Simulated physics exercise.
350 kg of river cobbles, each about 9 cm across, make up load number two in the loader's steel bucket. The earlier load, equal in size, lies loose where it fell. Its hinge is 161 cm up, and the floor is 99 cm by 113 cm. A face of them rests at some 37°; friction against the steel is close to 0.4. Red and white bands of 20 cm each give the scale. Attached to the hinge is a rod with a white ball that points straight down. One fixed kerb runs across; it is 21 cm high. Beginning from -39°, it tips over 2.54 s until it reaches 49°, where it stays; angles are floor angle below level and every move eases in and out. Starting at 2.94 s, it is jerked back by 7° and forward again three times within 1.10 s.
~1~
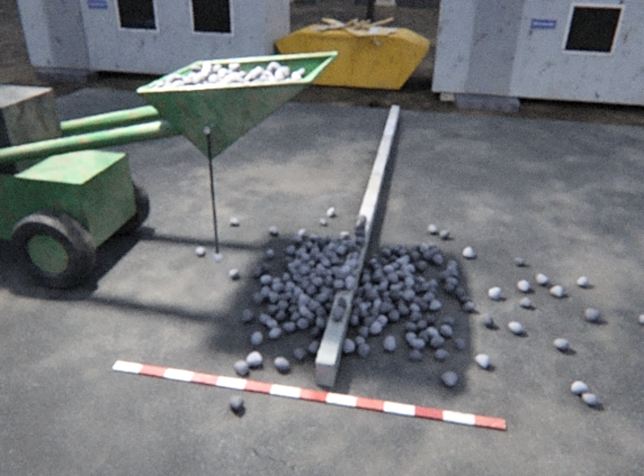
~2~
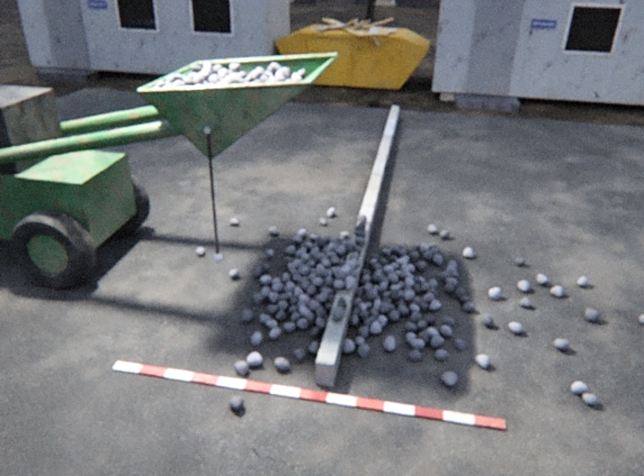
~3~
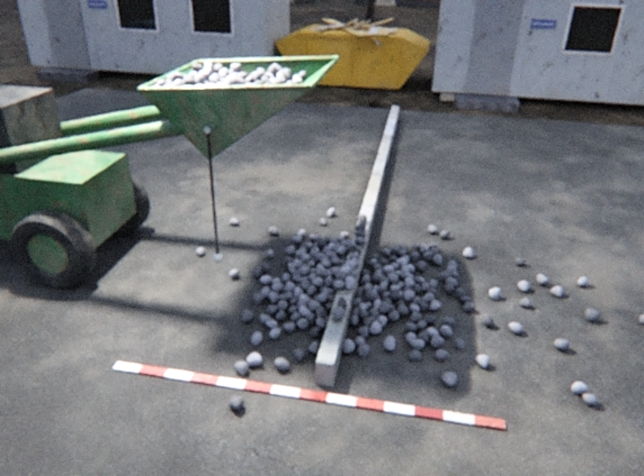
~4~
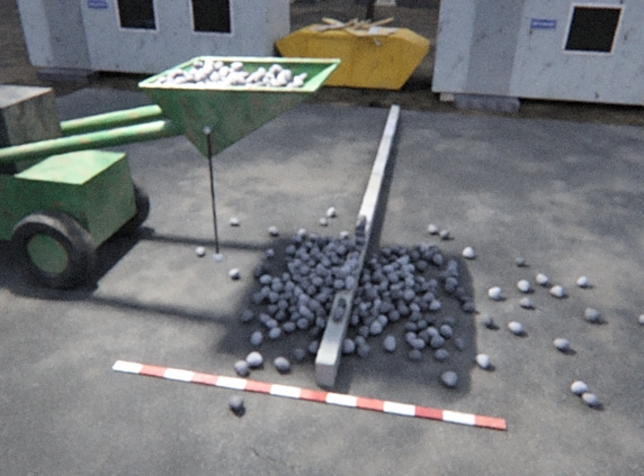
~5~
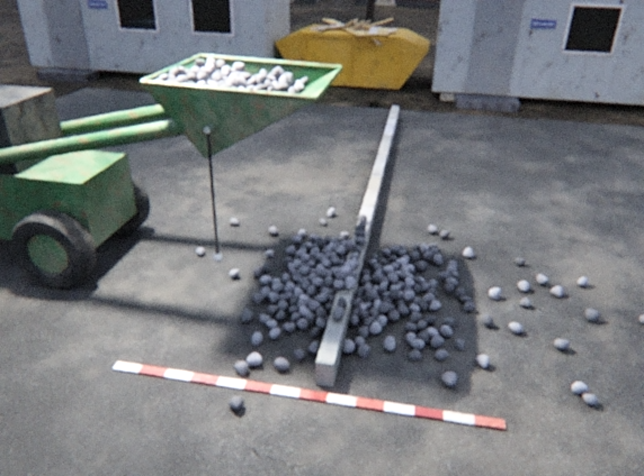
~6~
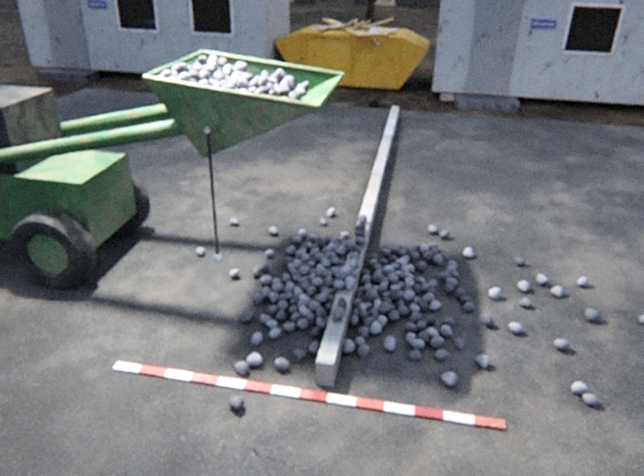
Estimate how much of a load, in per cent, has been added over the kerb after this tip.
Roughly 34 per cent of a load has been added.
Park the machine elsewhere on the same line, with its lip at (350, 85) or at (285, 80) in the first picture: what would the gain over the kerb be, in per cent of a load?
Near 85 per cent from the first place, 10 from the second.
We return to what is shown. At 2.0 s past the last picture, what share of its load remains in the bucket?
About 0 per cent.
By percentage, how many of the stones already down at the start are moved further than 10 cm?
10 per cent.
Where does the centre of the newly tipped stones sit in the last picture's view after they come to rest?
Their centre ends up near (333, 274).
Then, 1.3 s after the last picture the floor is at 35°; in per cent of one load, 88 in the bucket, 70 on this side of the kerb, 42 over the kerb; the foremost stones are at (581, 323).
Then, 2.0 s after the last picture the floor is at 49°; in per cent of one load, 0 in the bucket, 128 on this side of the kerb, 71 over the kerb; the foremost stones are at (581, 323).
Then, 3.9 s after the last picture the floor is at 49°; in per cent of one load, 0 in the bucket, 124 on this side of the kerb, 76 over the kerb; the foremost stones are at (581, 323).
Then, 6.7 s after the last picture the floor is at 49°; in per cent of one load, 0 in the bucket, 124 on this side of the kerb, 76 over the kerb; the foremost stones are at (581, 323). Net gain over the kerb, 34.
